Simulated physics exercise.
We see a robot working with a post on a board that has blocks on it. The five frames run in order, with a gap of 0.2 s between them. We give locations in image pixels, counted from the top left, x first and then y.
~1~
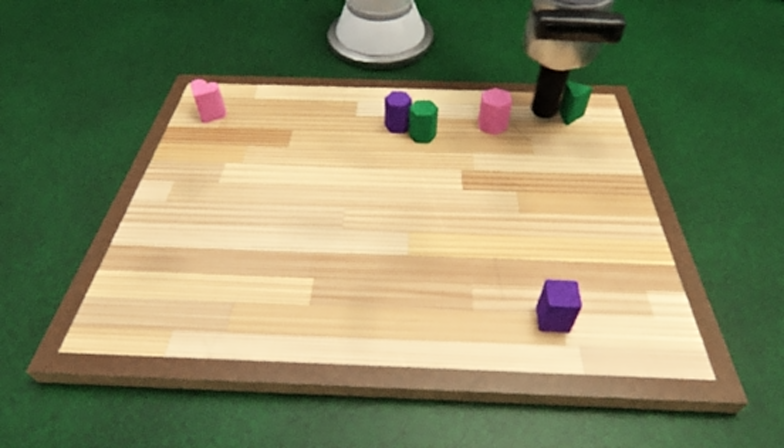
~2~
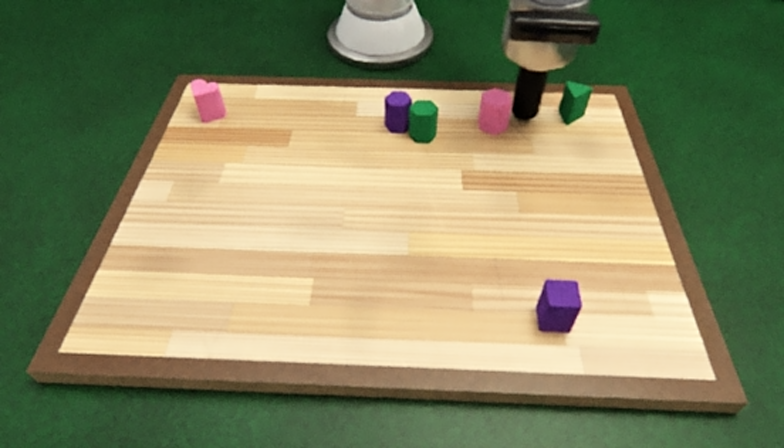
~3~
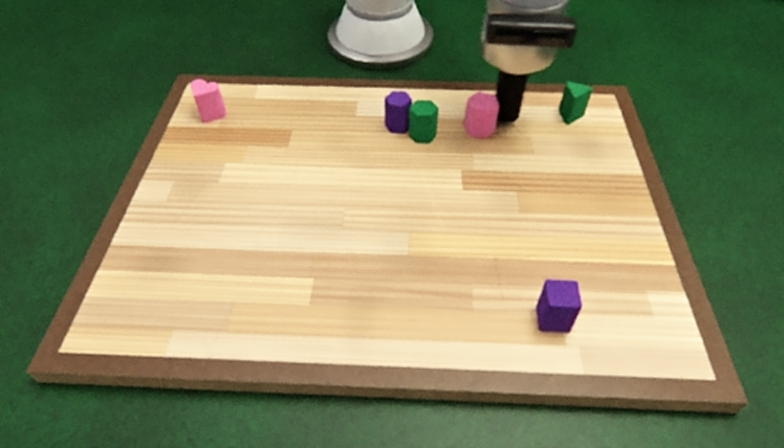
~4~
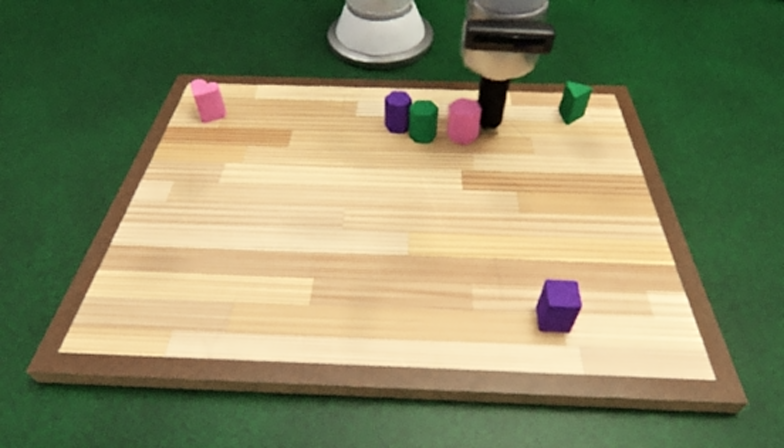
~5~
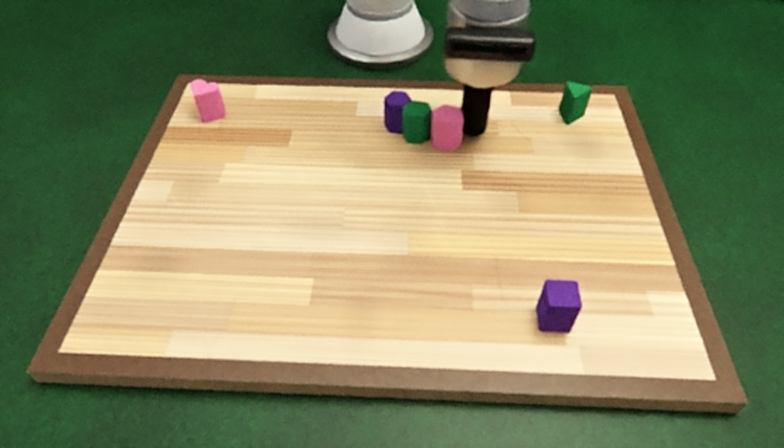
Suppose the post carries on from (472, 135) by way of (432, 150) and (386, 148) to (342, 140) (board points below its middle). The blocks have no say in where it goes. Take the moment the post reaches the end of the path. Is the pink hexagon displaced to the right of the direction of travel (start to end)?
I expect not.
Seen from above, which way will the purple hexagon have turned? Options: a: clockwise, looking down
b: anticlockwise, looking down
(a)
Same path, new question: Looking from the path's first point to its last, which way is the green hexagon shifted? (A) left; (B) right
B: Right.
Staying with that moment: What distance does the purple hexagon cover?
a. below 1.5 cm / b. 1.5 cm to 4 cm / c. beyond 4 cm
The correct letter is a.
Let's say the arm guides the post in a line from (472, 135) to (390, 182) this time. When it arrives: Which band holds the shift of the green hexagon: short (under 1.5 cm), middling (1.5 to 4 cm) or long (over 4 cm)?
Medium: 1.5 to 4 cm.
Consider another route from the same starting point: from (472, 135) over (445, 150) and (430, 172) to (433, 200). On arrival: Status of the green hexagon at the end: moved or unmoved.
Gets moved.
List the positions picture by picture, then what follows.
Post's lower end (544, 111); purple hexagon (398, 98); green hexagon (424, 107); pink hexagon (497, 97), in the first frame.
Post (524, 112); blocks still, in the second frame.
Post (506, 115); pink hexagon (483, 100), in the third frame.
Post (488, 121); pink hexagon (466, 106), in the fourth frame.
Post (473, 128); purple hexagon (398, 98); green hexagon (418, 108); pink hexagon (448, 113), in the fifth frame.
On the path given first. One third of the way, post (432, 143); purple hexagon (394, 96), turned 25° clockwise; green hexagon (393, 114), turned 80° clockwise; pink hexagon (408, 131), turned 20° anticlockwise.
Two thirds of the way, post (386, 141); purple hexagon (393, 95), turned 35° clockwise; green hexagon (369, 106); pink hexagon (379, 139), turned 65° anticlockwise.
At the end, post (341, 133); purple hexagon (393, 95), turned 35° clockwise; green hexagon (351, 96), turned 180° clockwise; pink hexagon (379, 139), turned 65° anticlockwise.
